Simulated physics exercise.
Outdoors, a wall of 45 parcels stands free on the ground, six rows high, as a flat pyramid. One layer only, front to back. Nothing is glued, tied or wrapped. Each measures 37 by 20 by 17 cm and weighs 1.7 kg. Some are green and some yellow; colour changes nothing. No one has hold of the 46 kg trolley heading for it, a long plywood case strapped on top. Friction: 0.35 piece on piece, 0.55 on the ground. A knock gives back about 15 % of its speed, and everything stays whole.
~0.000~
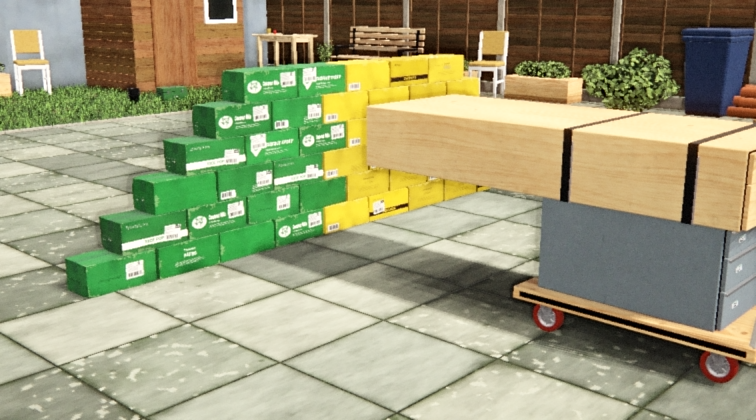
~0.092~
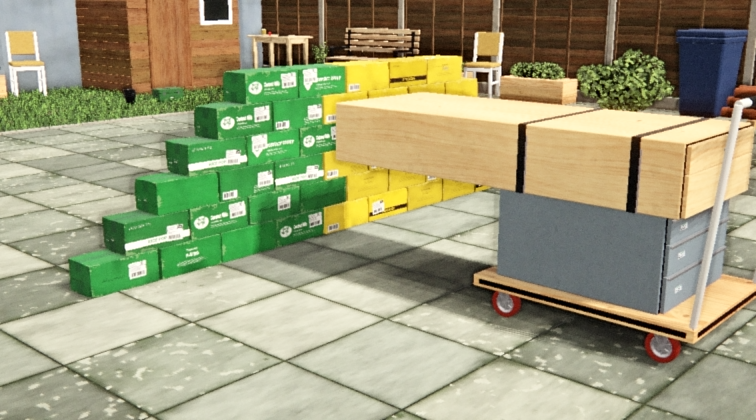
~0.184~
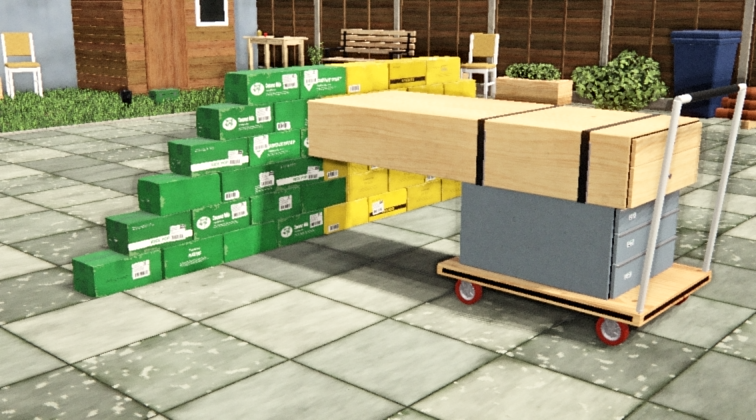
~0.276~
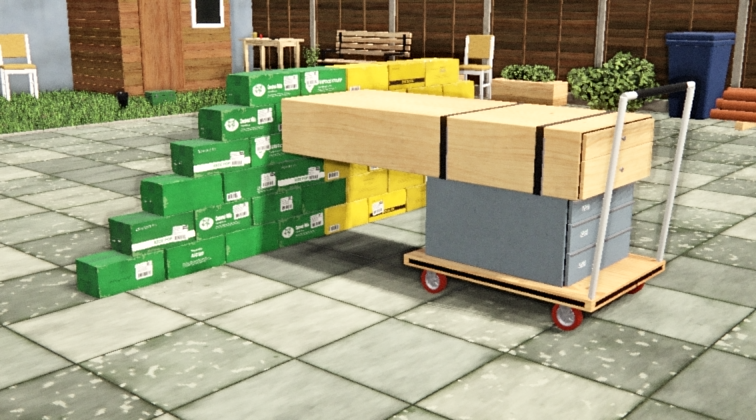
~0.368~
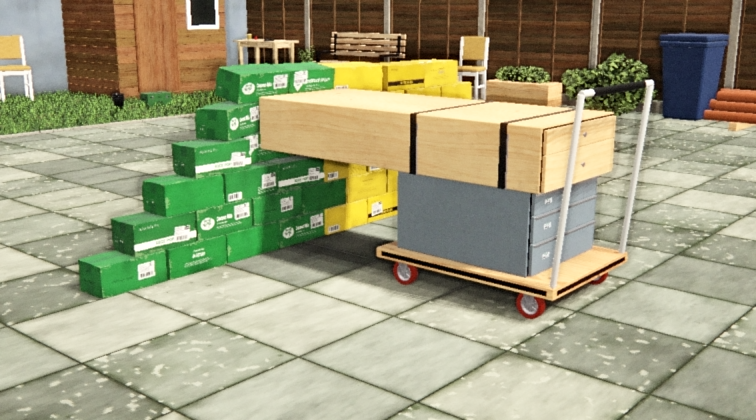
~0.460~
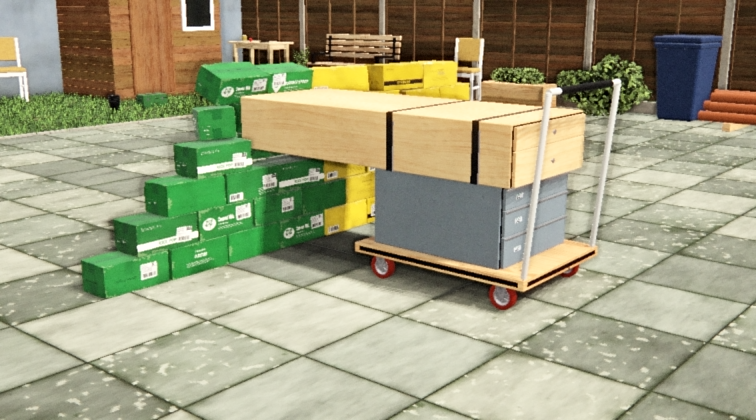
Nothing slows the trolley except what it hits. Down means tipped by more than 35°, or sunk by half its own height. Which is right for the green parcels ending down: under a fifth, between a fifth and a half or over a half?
Ending down: From a fifth to a half.
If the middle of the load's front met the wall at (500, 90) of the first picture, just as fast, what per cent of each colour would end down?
In that case yellow 10, green 0 per cent.
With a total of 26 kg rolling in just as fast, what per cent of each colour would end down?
Then yellow 20, green 30 per cent.
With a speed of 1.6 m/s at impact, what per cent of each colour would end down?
Then yellow 20, green 40 per cent.
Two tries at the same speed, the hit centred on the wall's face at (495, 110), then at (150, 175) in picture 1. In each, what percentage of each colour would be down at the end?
Yellow 30 then 0, green 0 then 20 per cent.
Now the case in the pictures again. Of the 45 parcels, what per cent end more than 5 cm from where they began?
Shifted: 50 per cent.
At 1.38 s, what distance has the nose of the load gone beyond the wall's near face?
Roughly 125 cm.
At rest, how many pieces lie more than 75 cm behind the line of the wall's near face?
Some 8 pieces.
Around 0.58 s, load 44 cm past the wall's line, still rolling; 5 of the 18 green parcels down (6 of 45 in all colours); top green parcel tipped 8°, 10 cm lower; top yellow parcel tipped 15°.
Around 0.80 s, load 79 cm past the wall's line, still rolling; 6 of the 18 green parcels down (12 of 45 in all colours); top green parcel tipped 31°, 58 cm lower; top yellow parcel tipped 50°, 35 cm lower.
Around 1.06 s, load 1.09 m past the wall's line, still rolling; 6 of the 18 green parcels down (12 of 45 in all colours); top green parcel on its side; top yellow parcel upside down.
Around 1.38 s, load 1.25 m past the wall's line, still rolling; 6 of the 18 green parcels down (12 of 45 in all colours); top green parcel on its side; top yellow parcel on its side.
Finally (2.4 s), load 1.27 m past the wall's line, stopped; 6 of the 18 green parcels down (12 of 45 in all colours); top green parcel on its side; top yellow parcel on its side. That is 33 per cent. Seen by the last camera, middles, top green parcel near (161, 180), top yellow parcel near (288, 170).
